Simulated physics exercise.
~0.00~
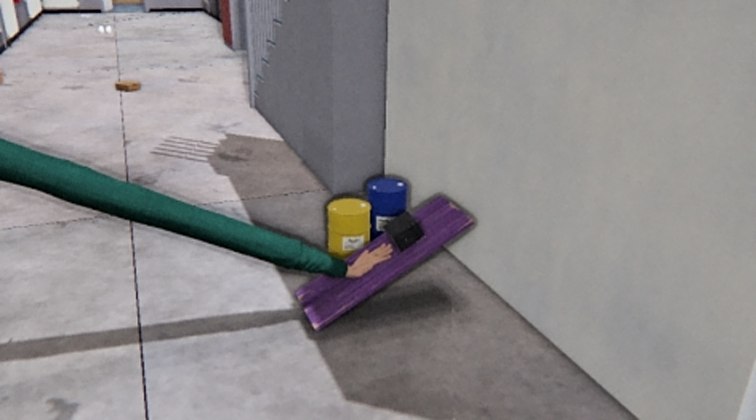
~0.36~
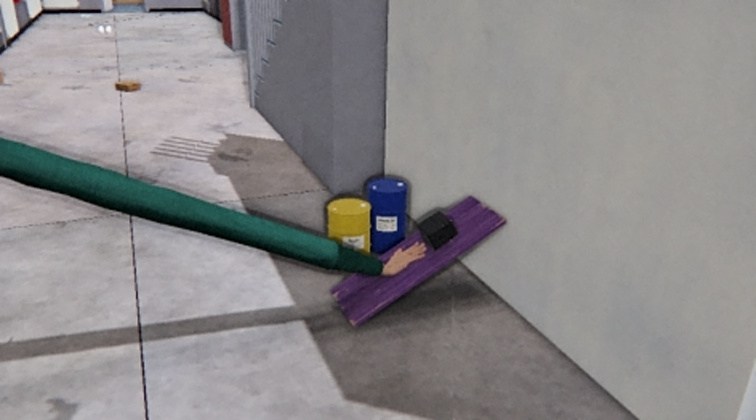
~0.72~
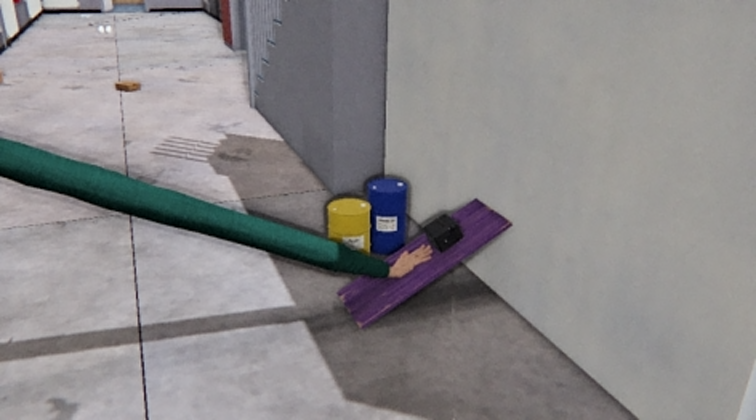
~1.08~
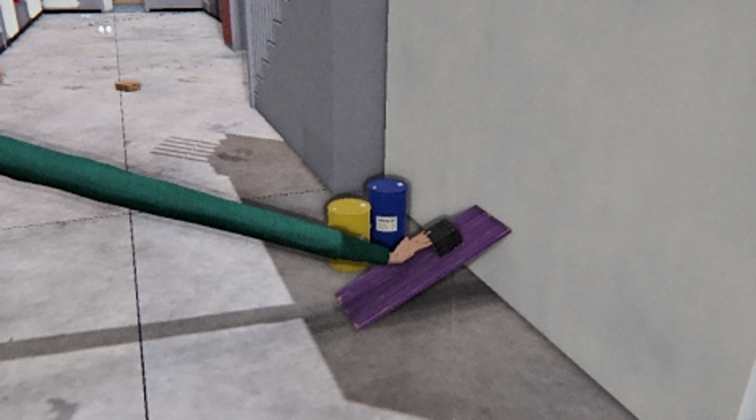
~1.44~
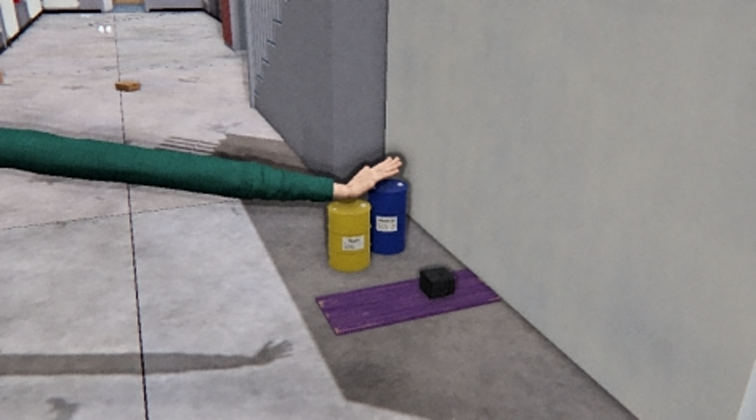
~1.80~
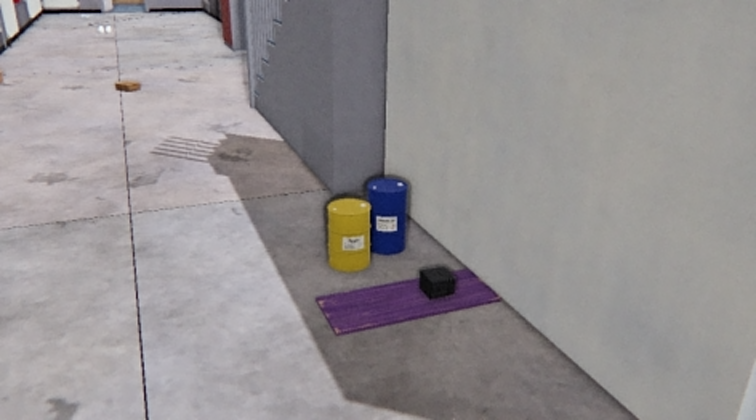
A long green-sleeved arm held a tilted purple board with a small black box on it, shifted it right towards the wall beside yellow and blue barrels, then let go. The board dropped flat to the floor, the box still on top.
